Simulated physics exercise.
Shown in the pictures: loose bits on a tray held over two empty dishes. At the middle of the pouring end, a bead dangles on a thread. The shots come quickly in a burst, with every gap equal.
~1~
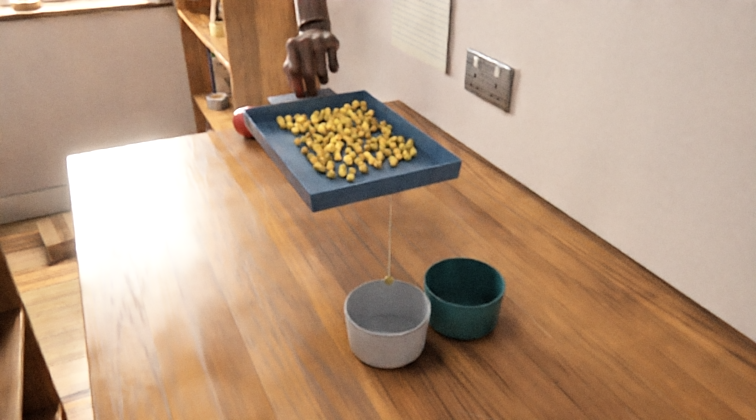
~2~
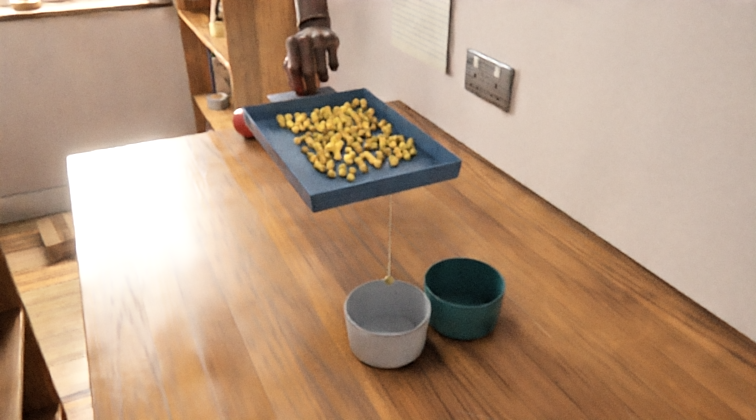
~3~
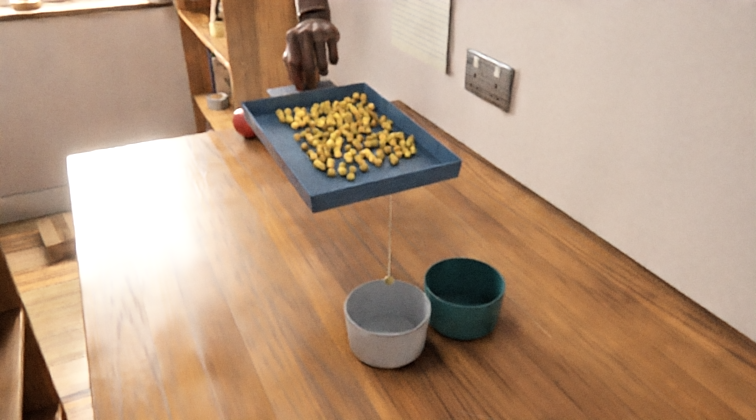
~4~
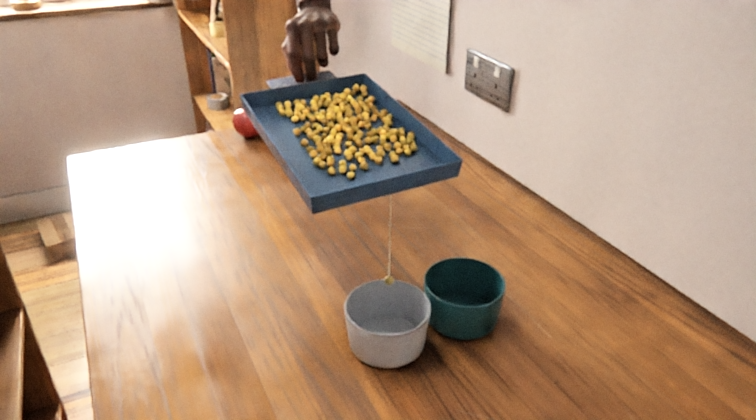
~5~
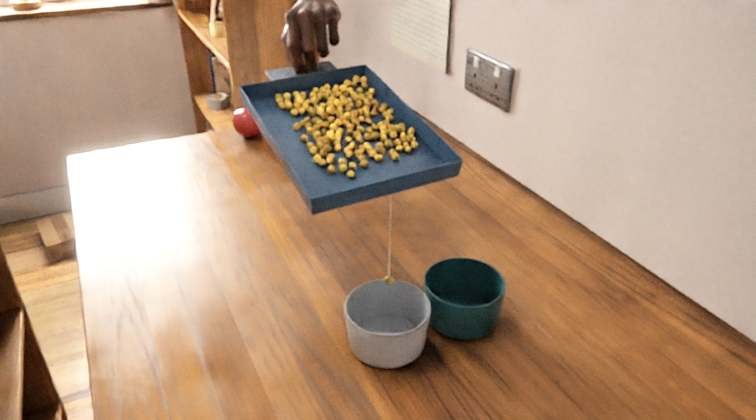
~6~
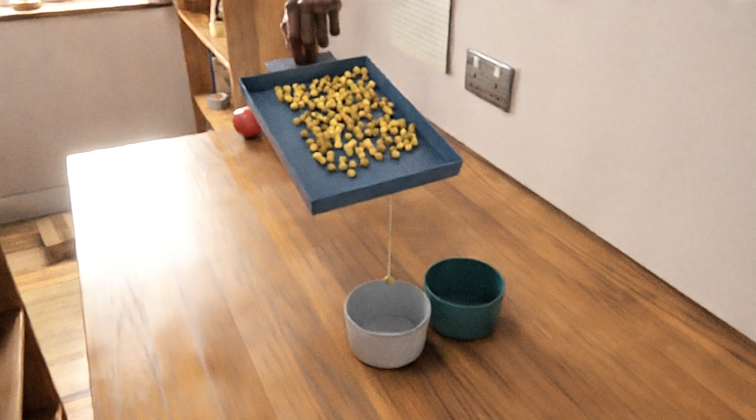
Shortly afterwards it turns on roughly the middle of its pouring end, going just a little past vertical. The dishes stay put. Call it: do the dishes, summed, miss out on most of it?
Yes, most of it misses them.
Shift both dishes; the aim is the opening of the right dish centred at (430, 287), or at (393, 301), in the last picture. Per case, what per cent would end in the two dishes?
50 %, then 50 %.
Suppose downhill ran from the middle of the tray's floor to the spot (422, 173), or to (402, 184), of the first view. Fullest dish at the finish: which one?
Well, at the first place the right-side one, and at the second the right-side one.
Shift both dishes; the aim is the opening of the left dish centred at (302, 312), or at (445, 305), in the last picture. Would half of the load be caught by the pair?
The pair would catch the lesser share the first time and the lesser share the second time.
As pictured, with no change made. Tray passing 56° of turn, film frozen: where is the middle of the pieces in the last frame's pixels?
Somewhere near pixel (370, 164).
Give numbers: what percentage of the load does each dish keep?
I'd say some 30 in a hundred wind up in the left dish, and some 0 in a hundred in the right.
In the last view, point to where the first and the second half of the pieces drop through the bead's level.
The opening part goes through (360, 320); what follows goes through (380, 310).
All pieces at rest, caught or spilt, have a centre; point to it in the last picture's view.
Near pixel (378, 374).
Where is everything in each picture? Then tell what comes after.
In the first picture, corners of the pouring end near (312, 193) and (459, 160), level; middle of the load near (343, 135), puffed corn balls; left dish near (407, 347); right dish near (486, 319); bead on its thread near (389, 280).
In the second picture, corners of the pouring end near (312, 193) and (459, 160), level; middle of the load near (343, 134).
In the third picture, corners of the pouring end near (312, 194) and (460, 159), tipped barely, lowest at the left corner; middle of the load near (343, 130).
In the fourth picture, corners of the pouring end near (312, 196) and (460, 159), tipped a little, lowest at the left corner; middle of the load near (343, 125).
In the fifth picture, corners of the pouring end near (312, 197) and (461, 159), tipped a little, lowest at the left corner; middle of the load near (343, 119).
In the sixth picture, corners of the pouring end near (313, 199) and (461, 159), tipped a little, lowest at the left corner; middle of the load near (343, 114); left dish near (407, 347); right dish near (486, 319).
Shortly afterwards, tray tipped steeply; all but a few on the tray; only a few outside both; only a few in the air.
Next, tray tipped right over; all but a few on the tray; only a few in the left dish; only a few outside both; only a few in the air.
Some moments later, tray tipped past a quarter turn; near a third in the left dish; near two thirds outside both.
In the end, tray tipped past a quarter turn; near a third in the left dish; none at all in the right dish; near two thirds outside both.
